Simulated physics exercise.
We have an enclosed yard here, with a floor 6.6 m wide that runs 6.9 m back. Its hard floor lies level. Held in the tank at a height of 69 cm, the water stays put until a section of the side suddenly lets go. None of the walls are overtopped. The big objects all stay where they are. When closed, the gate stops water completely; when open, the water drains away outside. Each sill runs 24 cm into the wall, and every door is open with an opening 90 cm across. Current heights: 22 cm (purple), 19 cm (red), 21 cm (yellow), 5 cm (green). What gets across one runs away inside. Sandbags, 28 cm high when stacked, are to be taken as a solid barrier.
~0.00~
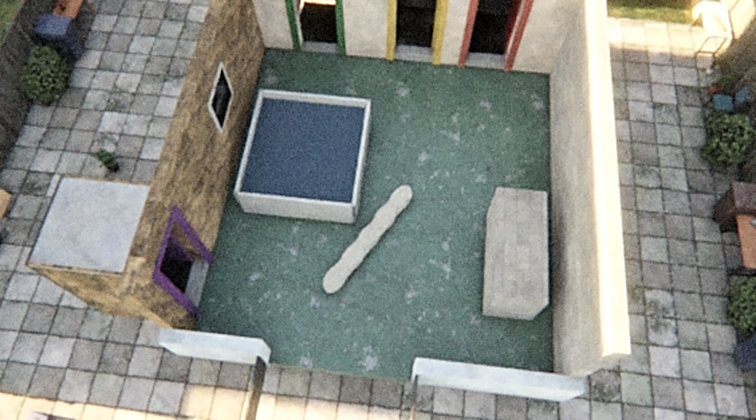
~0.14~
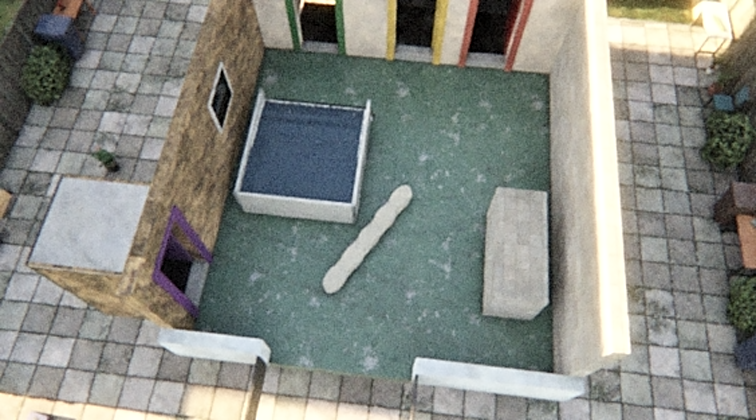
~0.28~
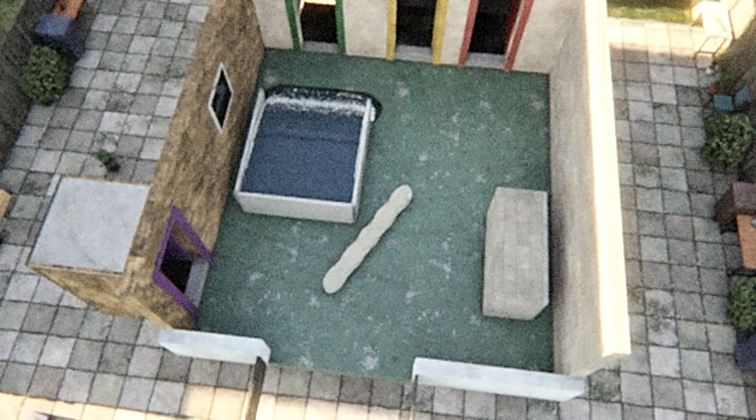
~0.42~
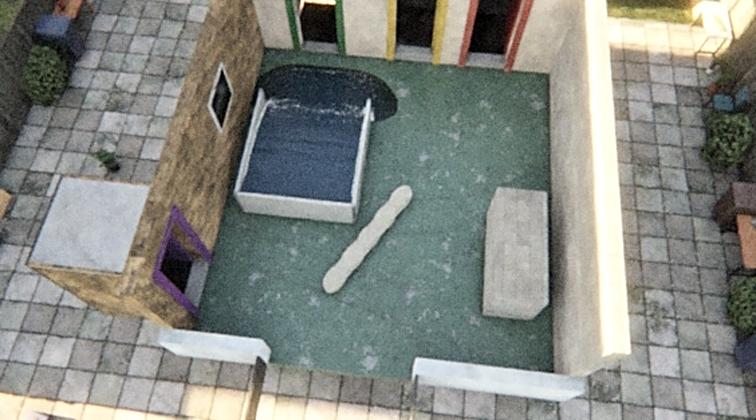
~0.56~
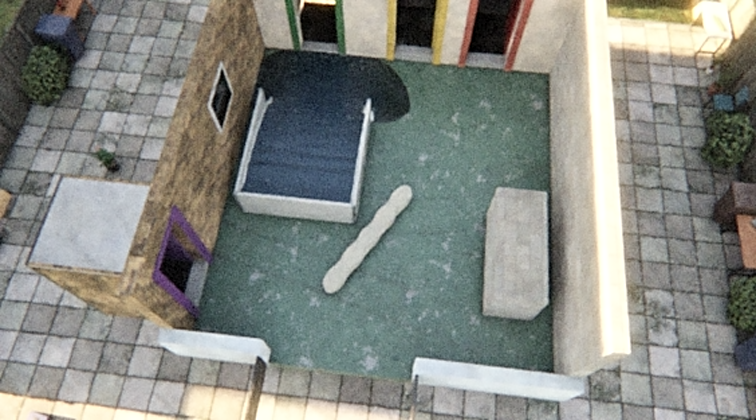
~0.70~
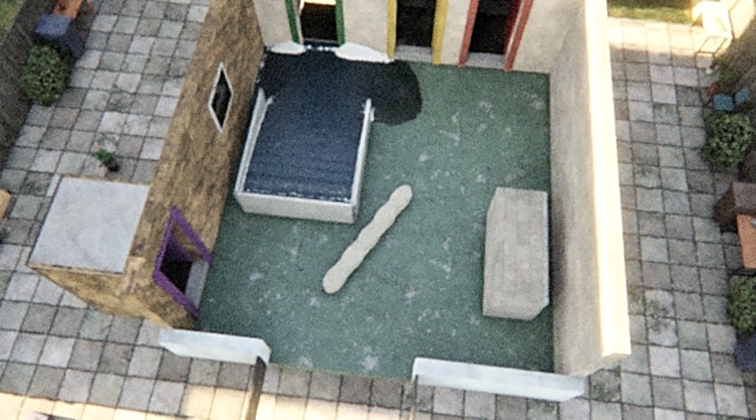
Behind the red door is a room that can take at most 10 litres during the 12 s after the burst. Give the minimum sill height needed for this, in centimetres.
Roughly 8 centimetres.
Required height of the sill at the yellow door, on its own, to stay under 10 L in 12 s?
About 19 cm at yellow.
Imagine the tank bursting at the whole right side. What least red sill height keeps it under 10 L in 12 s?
You'd want it roughly 27 centimetres tall.
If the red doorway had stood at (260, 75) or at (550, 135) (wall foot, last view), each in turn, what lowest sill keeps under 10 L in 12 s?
Minimums: About 31 cm and 14.5 cm.
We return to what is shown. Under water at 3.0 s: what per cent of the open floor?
35 %.
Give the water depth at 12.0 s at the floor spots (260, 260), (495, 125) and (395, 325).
3, 7 and 6 cm, respectively.
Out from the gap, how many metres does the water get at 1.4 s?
3.8 m.
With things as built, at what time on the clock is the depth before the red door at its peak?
The level tops out around 8.0 s.
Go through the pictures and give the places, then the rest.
In the first frame, still water, 69 cm deep, in the tank at (305, 147); the red door at (492, 37) is dry.
In the second frame, water pours out on the far side and has run 0.3 m, to a hidden place; about 9 cm deep outside, 69 cm at the back.
In the third frame, water pours out on the far side and has run 0.7 m, to (279, 88); about 13 cm deep outside, 69 cm at the back.
In the fourth frame, the front is at (292, 68), 1.3 m from the gap on the far side; 3.5 m2 of floor is wet, 69 cm left at the back.
In the fifth frame, water pours out on the far side and has run 1.8 m, to (291, 51); about 9 cm deep outside, 68 cm at the back.
In the sixth frame, water pours out on the far side and has run 2.0 m, to (305, 42); about 10 cm deep outside, 60 cm at the back; 1.7 m in a straight line remain to the red door at (492, 37).
After 1.4 s water covers 20 % of the floor, deepest (44 cm) near (265, 48); it has not reached the red door.
After 3.0 s water covers 35 % of the floor, deepest (30 cm) near (341, 62); 8 cm at the red door, 0 litres in over its 19 cm sill.
After 12.0 s water covers 95 % of the floor; 9 cm at the red door, 0 litres in over its 19 cm sill.
At the red door as built, the water arrived by 1.5 s and peaked near 10 cm at 8.2 s.
With a sill of 7 cm, 16 litres would have come in within the 12 s; with 9.5 cm, 3 litres. So under 10 litres takes about 8 cm.
